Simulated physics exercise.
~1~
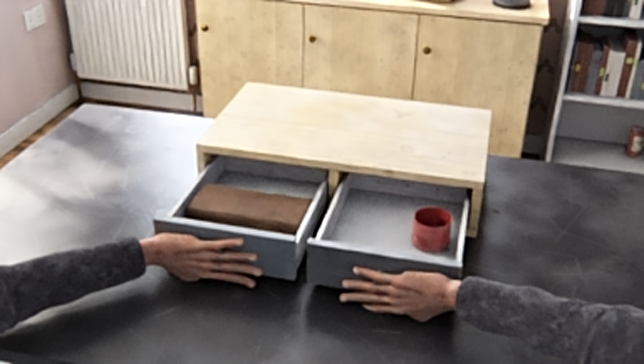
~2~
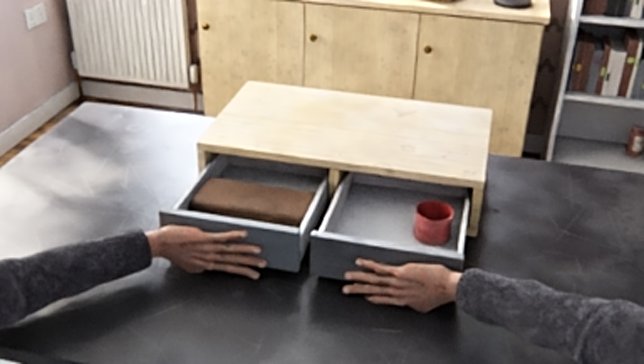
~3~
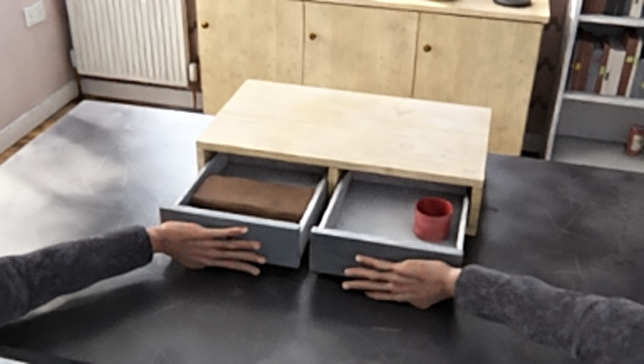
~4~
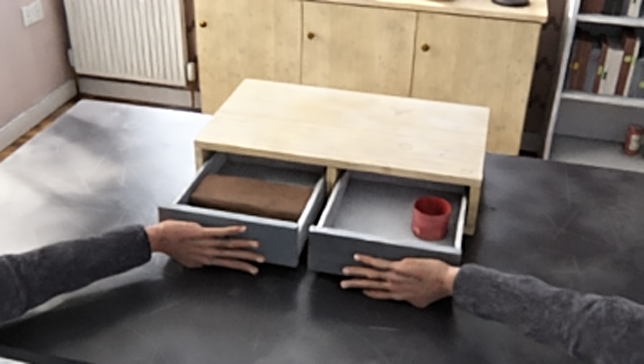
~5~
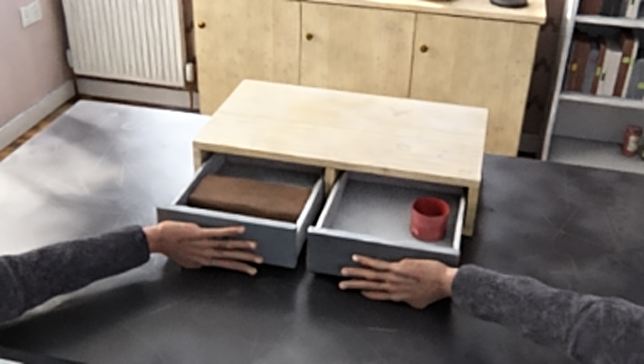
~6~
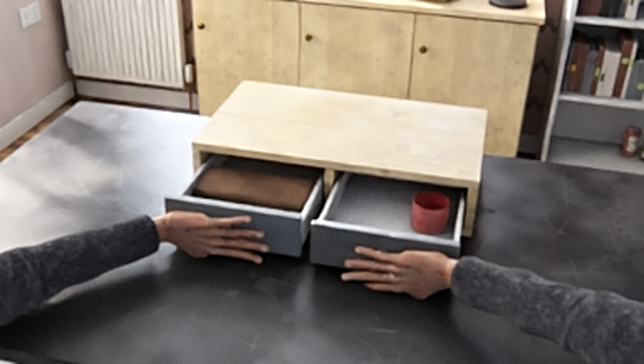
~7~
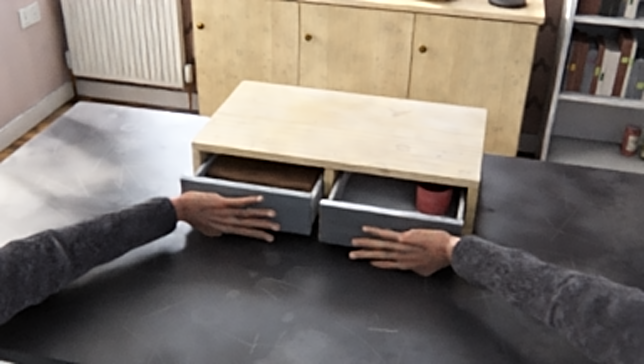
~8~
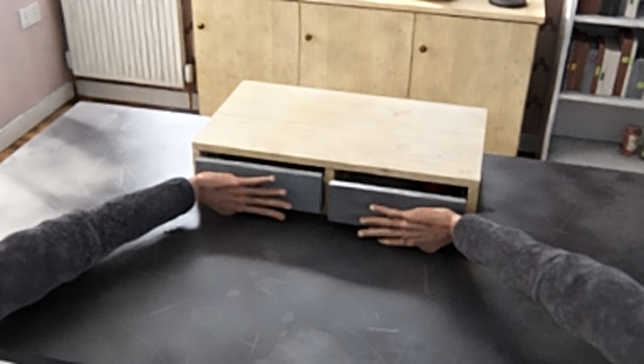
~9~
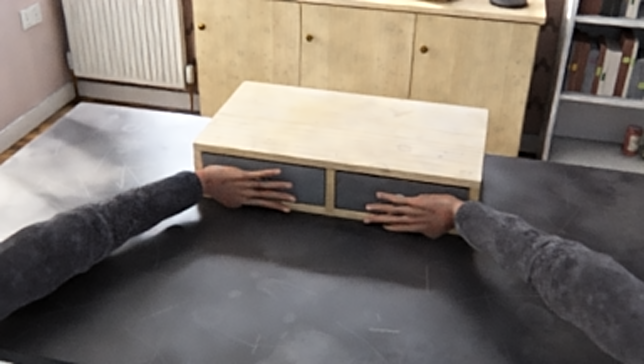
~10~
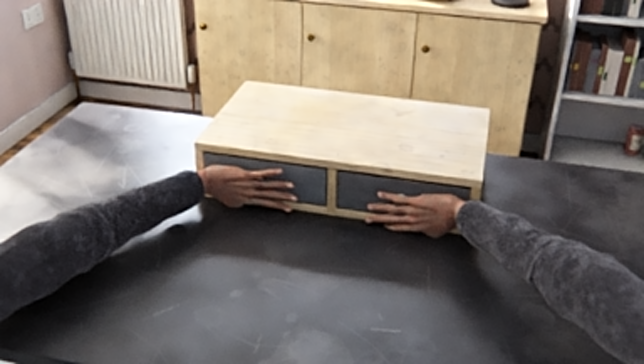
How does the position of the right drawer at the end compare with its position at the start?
At the start the right drawer is pulled out toward the viewer with a red beaker showing inside. By the end it has been pushed back and sits flush in the chest.
